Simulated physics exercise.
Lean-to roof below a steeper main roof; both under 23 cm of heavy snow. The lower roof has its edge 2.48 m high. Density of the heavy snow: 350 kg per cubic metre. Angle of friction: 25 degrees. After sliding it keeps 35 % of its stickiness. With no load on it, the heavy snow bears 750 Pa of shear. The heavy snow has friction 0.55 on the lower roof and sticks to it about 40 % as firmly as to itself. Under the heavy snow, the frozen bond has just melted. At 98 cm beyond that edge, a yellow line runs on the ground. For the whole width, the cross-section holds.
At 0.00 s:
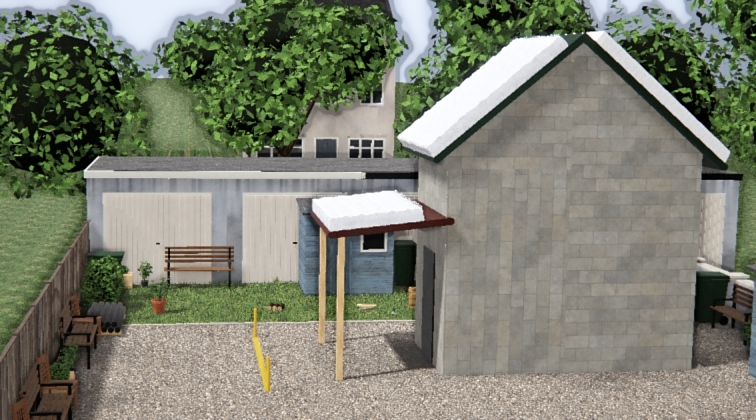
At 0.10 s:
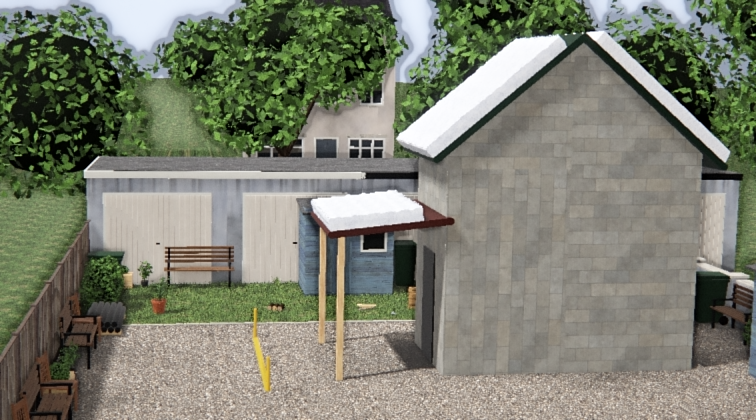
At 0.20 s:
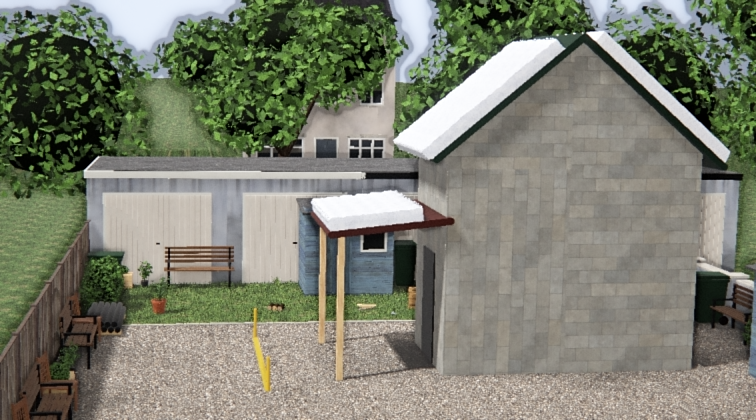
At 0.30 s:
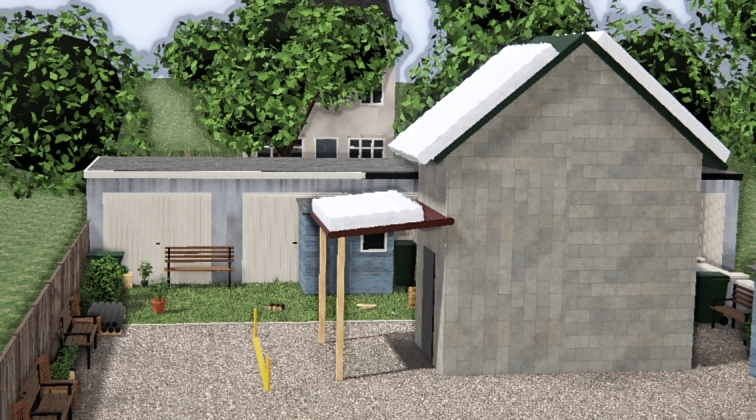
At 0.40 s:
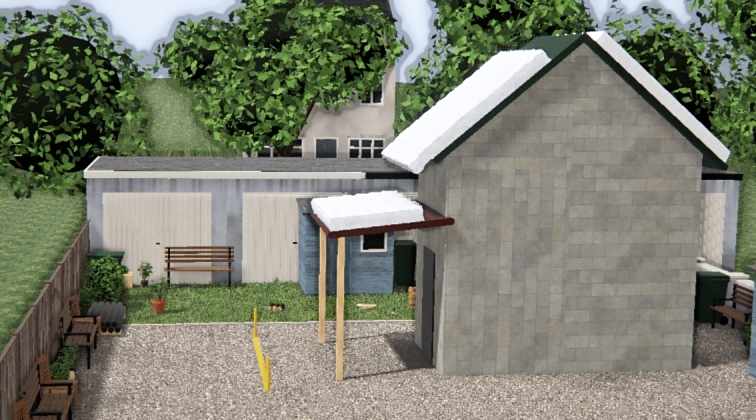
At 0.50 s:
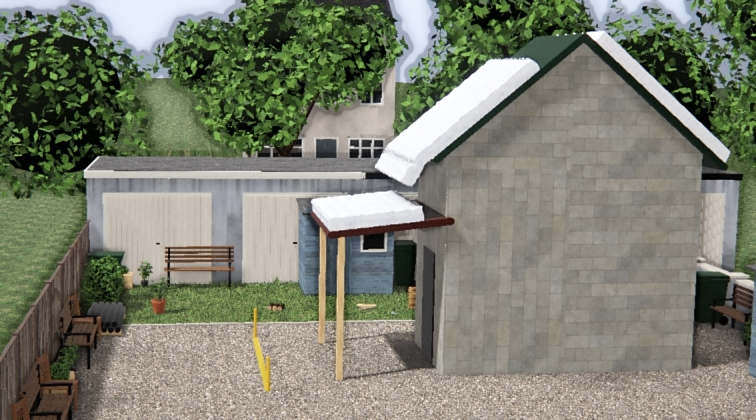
A thick slab of snow on the left side of the block building's steep roof slid slowly down, baring green near the peak and poking past the lower edge above the small snow-covered porch roof.
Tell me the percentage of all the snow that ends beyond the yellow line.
It comes to about 27 %.
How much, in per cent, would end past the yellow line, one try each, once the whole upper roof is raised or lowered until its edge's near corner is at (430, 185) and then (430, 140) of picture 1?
In that order: 6 %, 45 %.
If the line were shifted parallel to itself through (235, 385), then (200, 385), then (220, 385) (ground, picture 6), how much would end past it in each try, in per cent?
In order, some 18, 10 and 14 percent would end past it.
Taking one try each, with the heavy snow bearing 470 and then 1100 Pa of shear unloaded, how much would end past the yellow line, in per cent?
Respectively, close to 40 % and close to 14 %.
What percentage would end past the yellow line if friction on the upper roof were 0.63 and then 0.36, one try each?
Try 1: 0 %; try 2: 8 %.
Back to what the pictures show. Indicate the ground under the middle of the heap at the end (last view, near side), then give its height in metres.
Middle around (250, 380); height roughly 0.2 m.
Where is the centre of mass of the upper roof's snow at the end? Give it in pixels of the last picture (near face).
(296, 304), roughly.
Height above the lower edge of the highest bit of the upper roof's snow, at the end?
0.7 m, give or take.
After 1.05 s, none is below the lower edge and 0 % is past the line.
After 1.70 s, 27 % is below the lower edge and 13 % is past the line.
After 2.35 s, 42 % is below the lower edge and 27 % is past the line.
After 3.00 s, 43 % is below the lower edge and 27 % is past the line.
After 3.30 s, at the end, 43 % is below the lower edge and 27 % is past the line.
